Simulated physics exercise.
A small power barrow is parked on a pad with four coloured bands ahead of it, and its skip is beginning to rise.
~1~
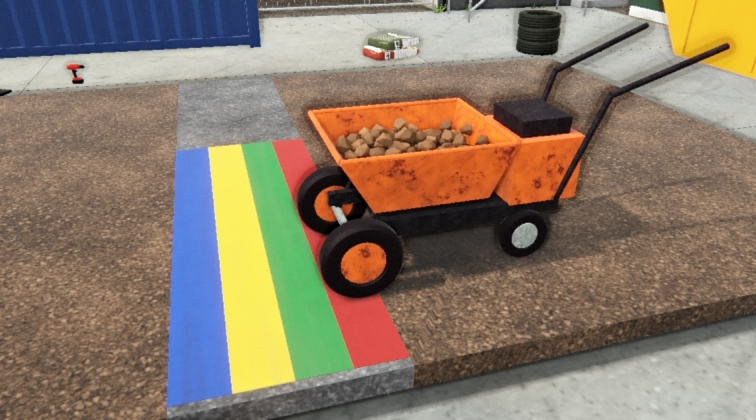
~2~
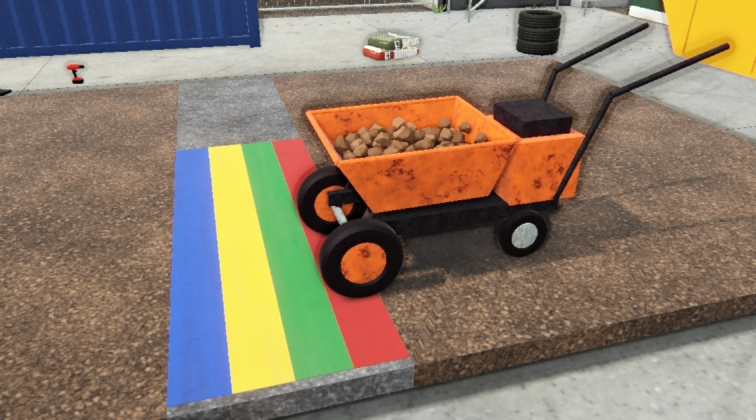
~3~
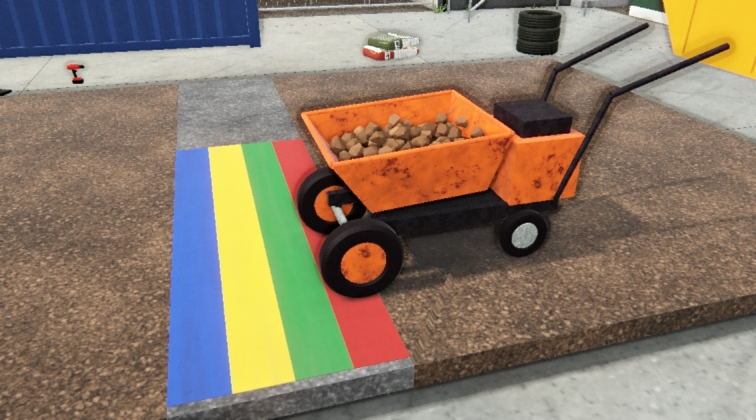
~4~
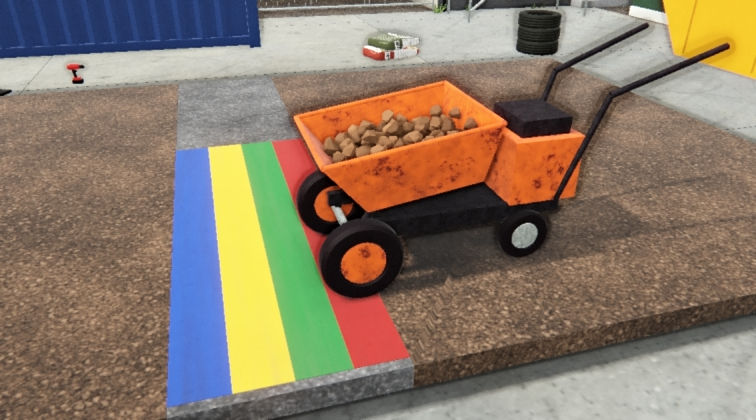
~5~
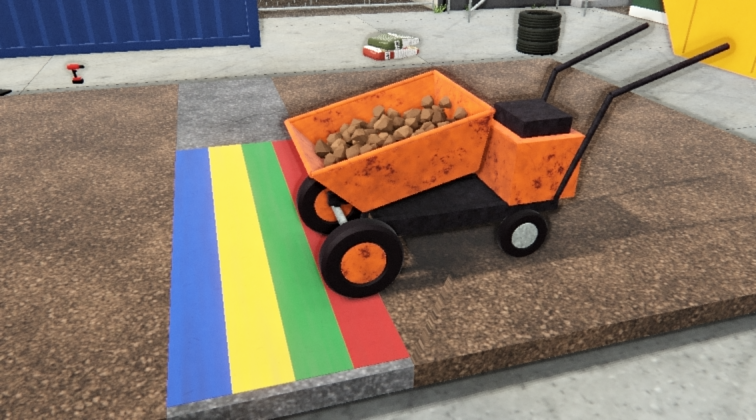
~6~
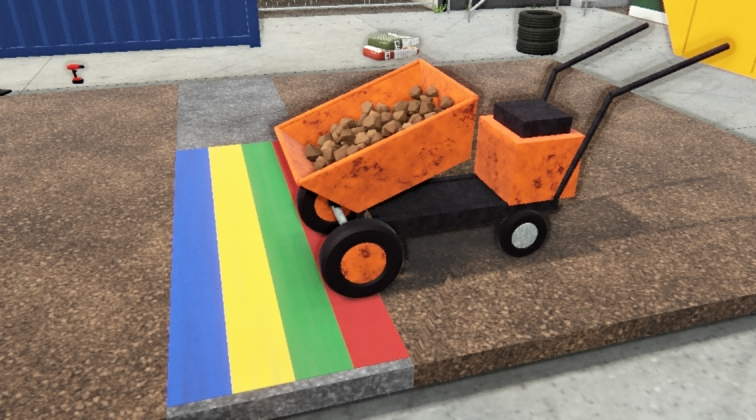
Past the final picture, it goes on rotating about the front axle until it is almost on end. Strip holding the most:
Blue strip.
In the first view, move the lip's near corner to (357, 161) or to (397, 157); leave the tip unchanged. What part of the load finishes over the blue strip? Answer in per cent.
Estimates: 40 %, 20 %.
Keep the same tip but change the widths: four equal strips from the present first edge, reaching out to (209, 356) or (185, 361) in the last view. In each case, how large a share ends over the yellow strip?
I'd estimate some 0 per cent, and then some 10 per cent.
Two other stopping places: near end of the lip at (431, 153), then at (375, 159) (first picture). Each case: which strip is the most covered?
Try one: That green strip; try two: Yellow.
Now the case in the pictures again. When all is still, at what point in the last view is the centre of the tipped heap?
About (195, 281).
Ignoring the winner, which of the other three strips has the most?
The strip in yellow.
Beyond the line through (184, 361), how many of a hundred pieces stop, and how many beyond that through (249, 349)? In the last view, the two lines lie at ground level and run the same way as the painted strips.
Close to 40 and 80 per cent respectively.
Soon after the last picture, skip tipped steeply; all in the skip.
A little later, skip tipped right over; most in the skip; a small part over the yellow strip; about a quarter over the blue strip; a stray few off the paint.
Later still, skip tipped right over; a small part in the skip; a stray few over the green strip; about a quarter over the yellow strip; about a third over the blue strip; about a quarter off the paint.
At rest, skip tipped right over; a small part in the skip; none over the red strip; a stray few over the green strip; about a quarter over the yellow strip; about a third over the blue strip; about a quarter off the paint.
